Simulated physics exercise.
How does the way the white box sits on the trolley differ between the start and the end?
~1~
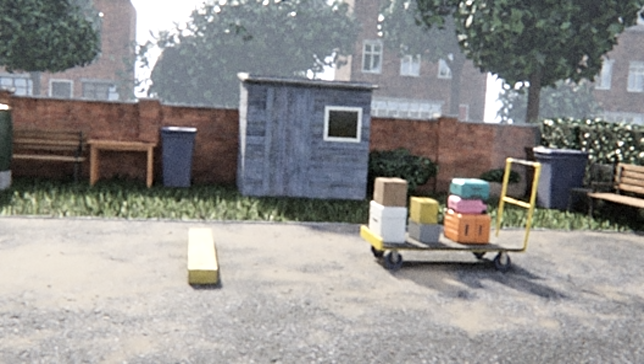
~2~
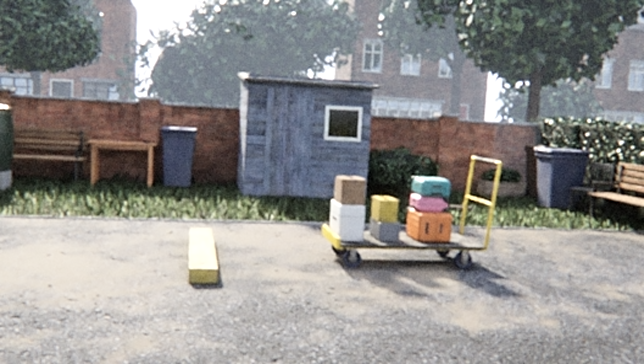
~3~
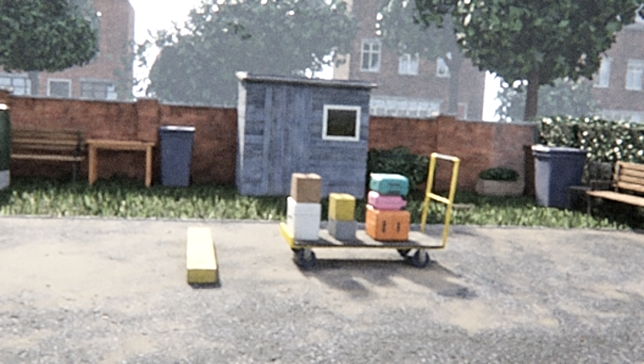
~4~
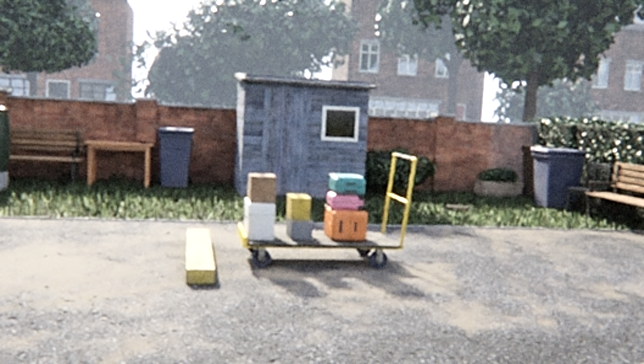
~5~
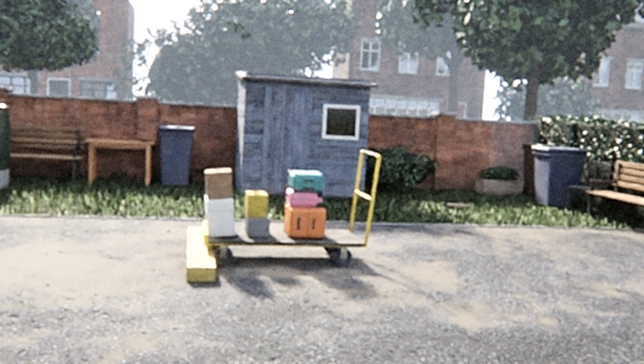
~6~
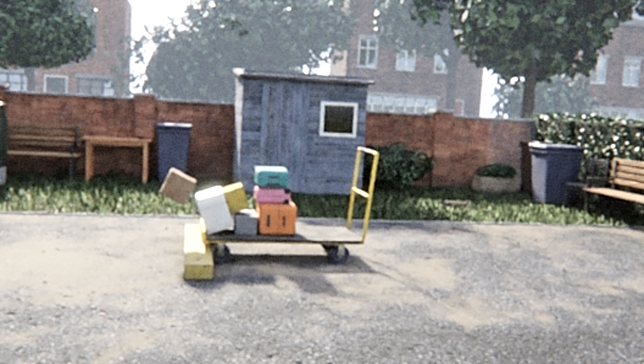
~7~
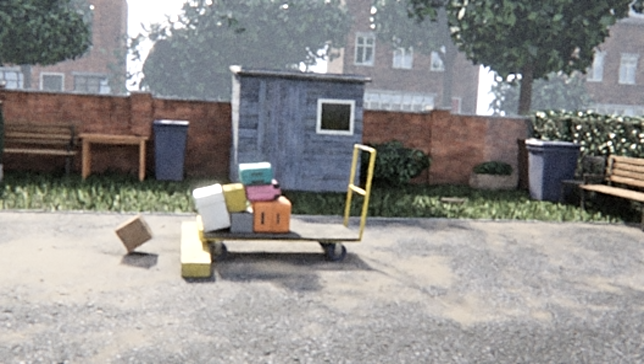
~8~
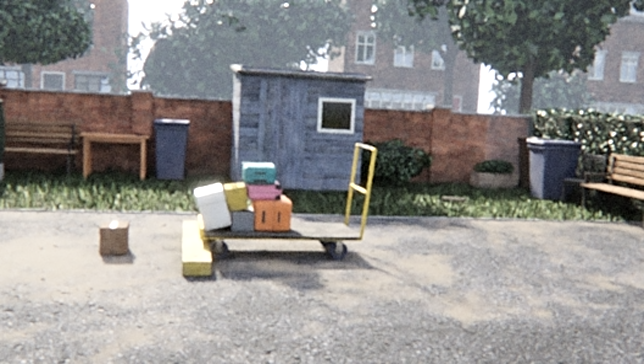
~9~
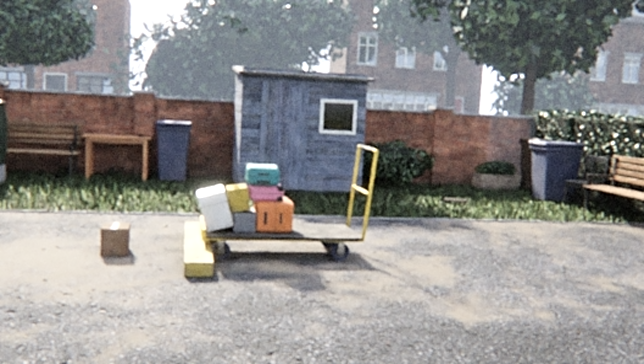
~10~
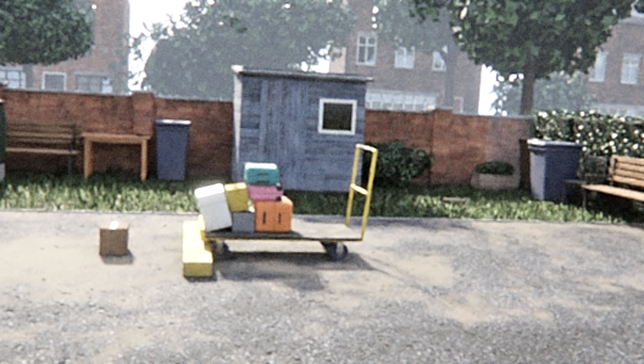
At the start the white box stands upright on the deck, and at the end it is leaning.
A loaded trolley rolls left into a yellow block and stops, tossing a brown carton onto the ground.
